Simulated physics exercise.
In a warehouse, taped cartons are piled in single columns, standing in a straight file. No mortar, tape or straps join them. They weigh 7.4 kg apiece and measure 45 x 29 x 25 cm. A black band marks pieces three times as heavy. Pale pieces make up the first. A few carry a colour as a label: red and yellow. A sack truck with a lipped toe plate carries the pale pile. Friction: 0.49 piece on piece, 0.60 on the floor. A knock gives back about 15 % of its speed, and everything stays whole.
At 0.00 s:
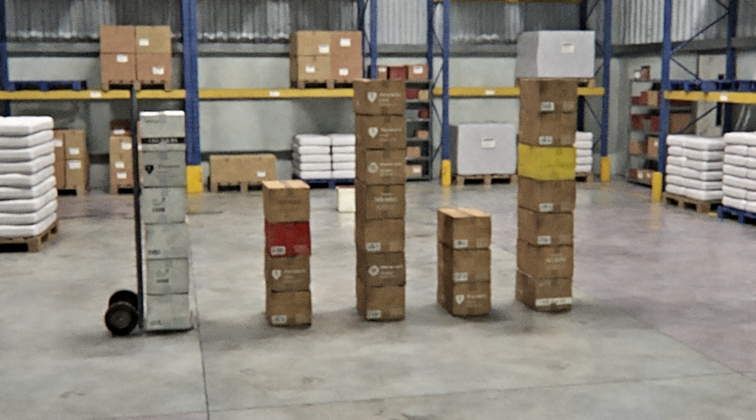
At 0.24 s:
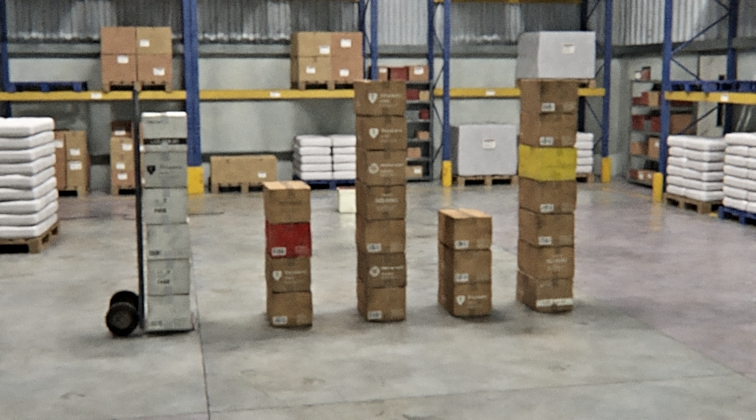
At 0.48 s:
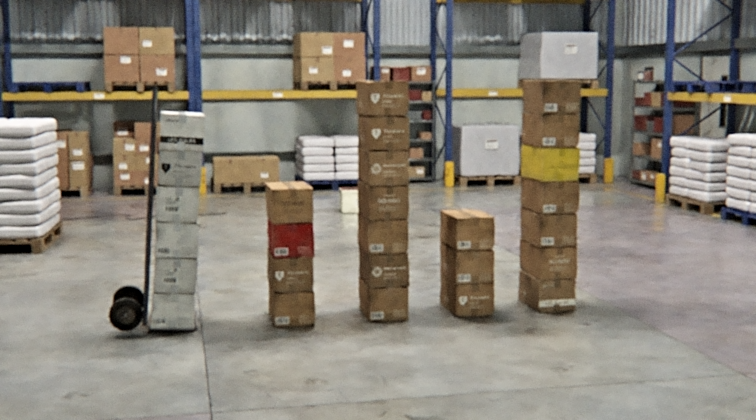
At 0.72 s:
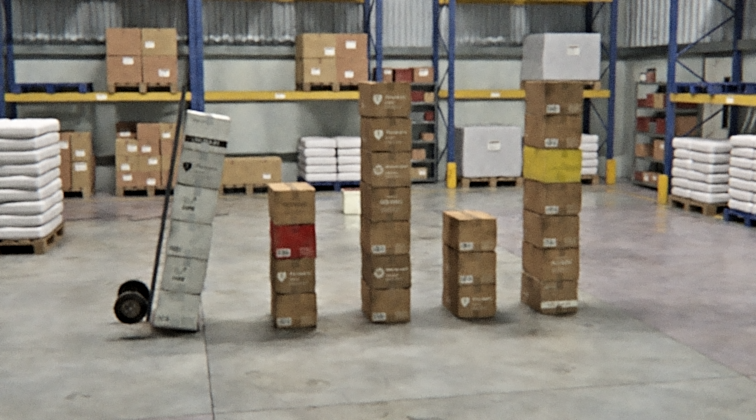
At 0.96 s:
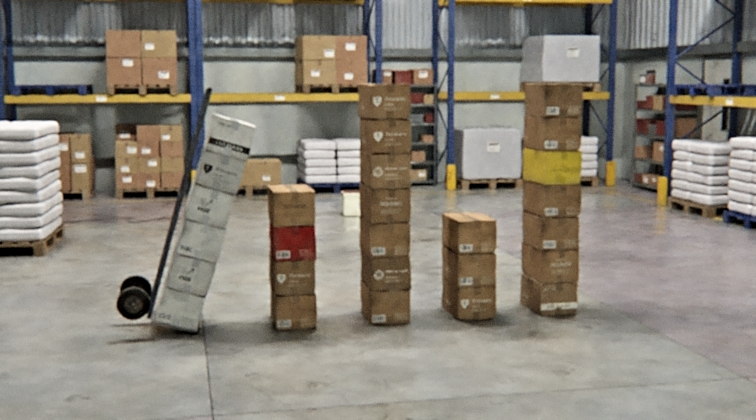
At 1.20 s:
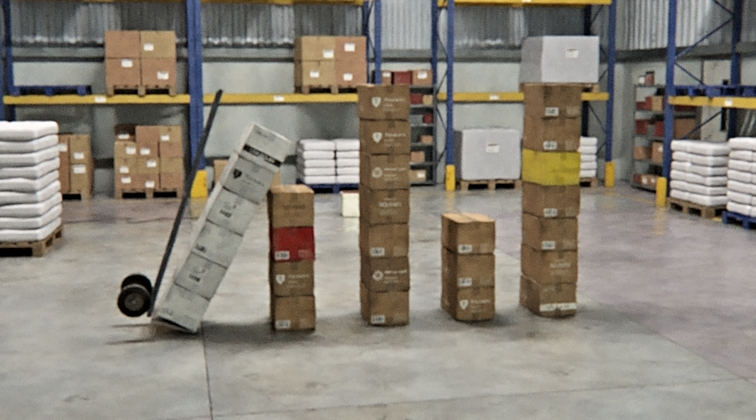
A tall column of pale cartons on a sack truck stands at the left of a warehouse floor, seen from the front by a nearly still camera. Four brown stacks of differing heights line up to its right, one with a red carton and the farthest with a yellow one, before loaded racks. The truck tilts rightward and the pale column leans with it, then farther than the frame, its upper part reaching the nearest brown stack.
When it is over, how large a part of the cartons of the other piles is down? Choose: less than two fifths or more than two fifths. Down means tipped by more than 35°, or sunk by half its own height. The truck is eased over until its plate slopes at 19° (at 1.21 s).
The part is over two fifths.
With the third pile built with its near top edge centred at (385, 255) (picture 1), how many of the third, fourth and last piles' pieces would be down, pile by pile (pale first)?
Then third 0, fourth 0, last 0.
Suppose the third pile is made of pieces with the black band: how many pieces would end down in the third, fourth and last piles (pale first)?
Then third 0, fourth 0, last 0.
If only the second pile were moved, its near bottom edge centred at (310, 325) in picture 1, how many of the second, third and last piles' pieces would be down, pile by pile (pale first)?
Then second 3, third 7, last 7.
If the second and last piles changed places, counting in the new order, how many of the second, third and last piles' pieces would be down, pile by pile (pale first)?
In that case second 6, third 6, last 3.
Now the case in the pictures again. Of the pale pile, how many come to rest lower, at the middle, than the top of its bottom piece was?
2 pale pieces.
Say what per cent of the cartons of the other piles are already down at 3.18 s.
By then 50 per cent.
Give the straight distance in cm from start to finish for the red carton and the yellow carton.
Red 70, yellow 200.
After 2.18 s, 6 of the pale pile down; none of the 21 other cartons down, 11 disturbed; red carton leaning 21°.
After 3.18 s, 6 of the pale pile down; 11 of the 21 other cartons down; red carton leaning 47°, 19 cm lower; yellow carton leaning 5°.
After 4.06 s, 6 of the pale pile down; 21 of the 21 other cartons down; yellow carton on its side; red carton leaning 49°, 21 cm lower.
At rest (5.4 s), 6 of the pale pile down; 21 of the 21 other cartons down; yellow carton upside down; red carton leaning 49°, 21 cm lower. That is 100 per cent. As the last picture would show them, middles, yellow carton near (745, 284), red carton near (377, 264).
